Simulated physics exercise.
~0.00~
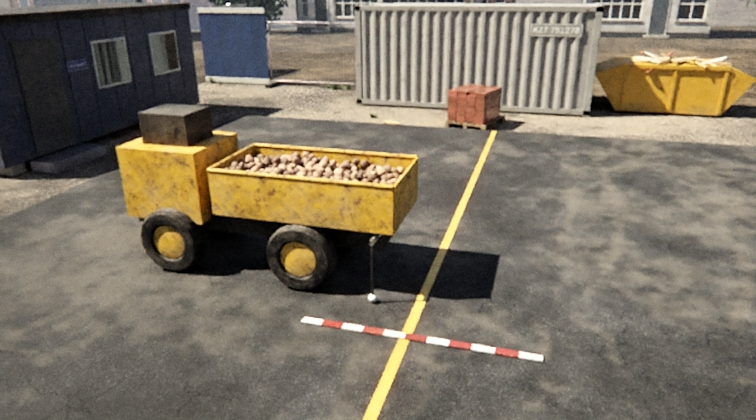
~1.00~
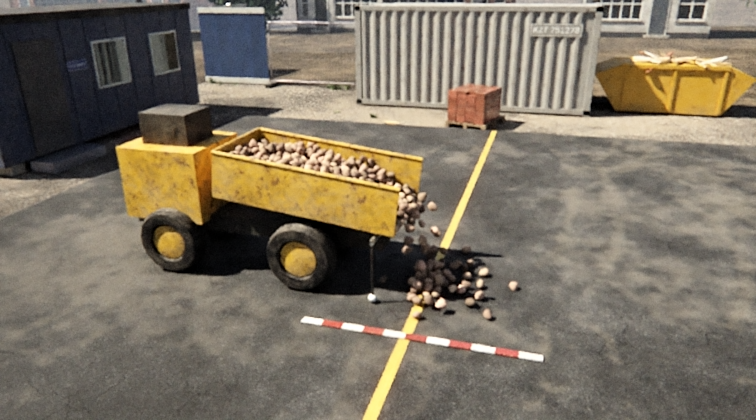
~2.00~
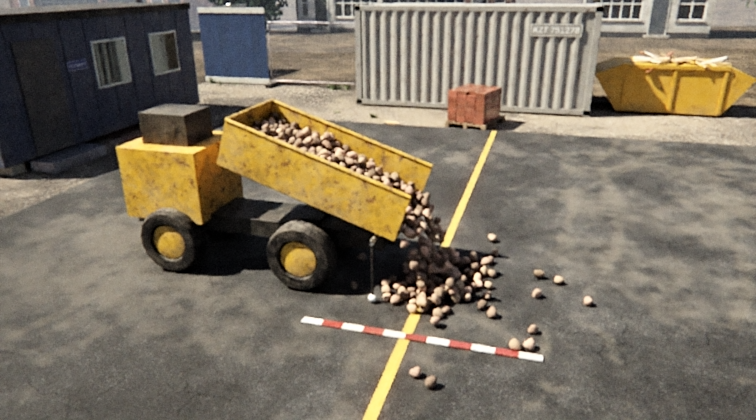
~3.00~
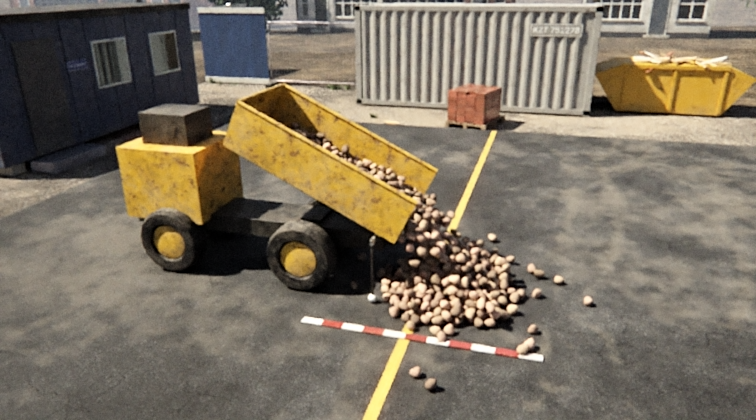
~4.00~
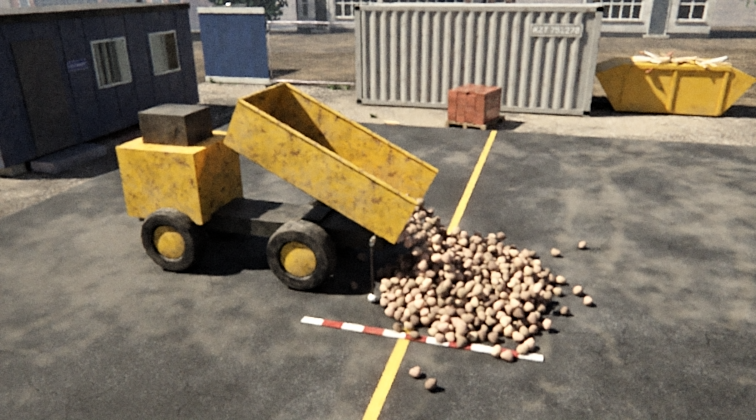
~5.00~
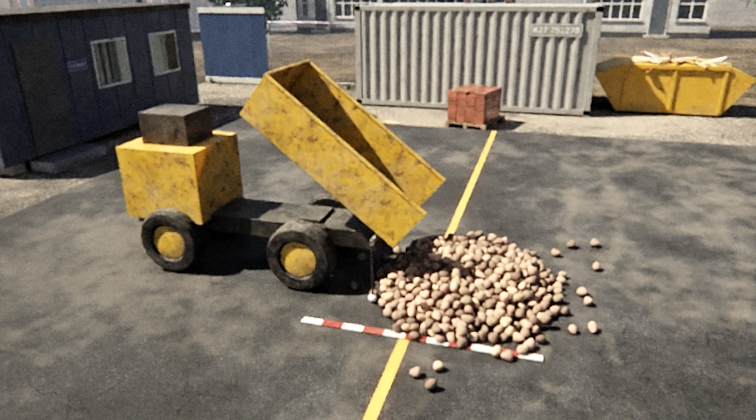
On a paved yard beside a grey container, a yellow truck tipped its bed up in stages, and the brown stones spilled out the back into a spreading heap across the yellow line, until the bed stood steep and empty with most lying beyond it.
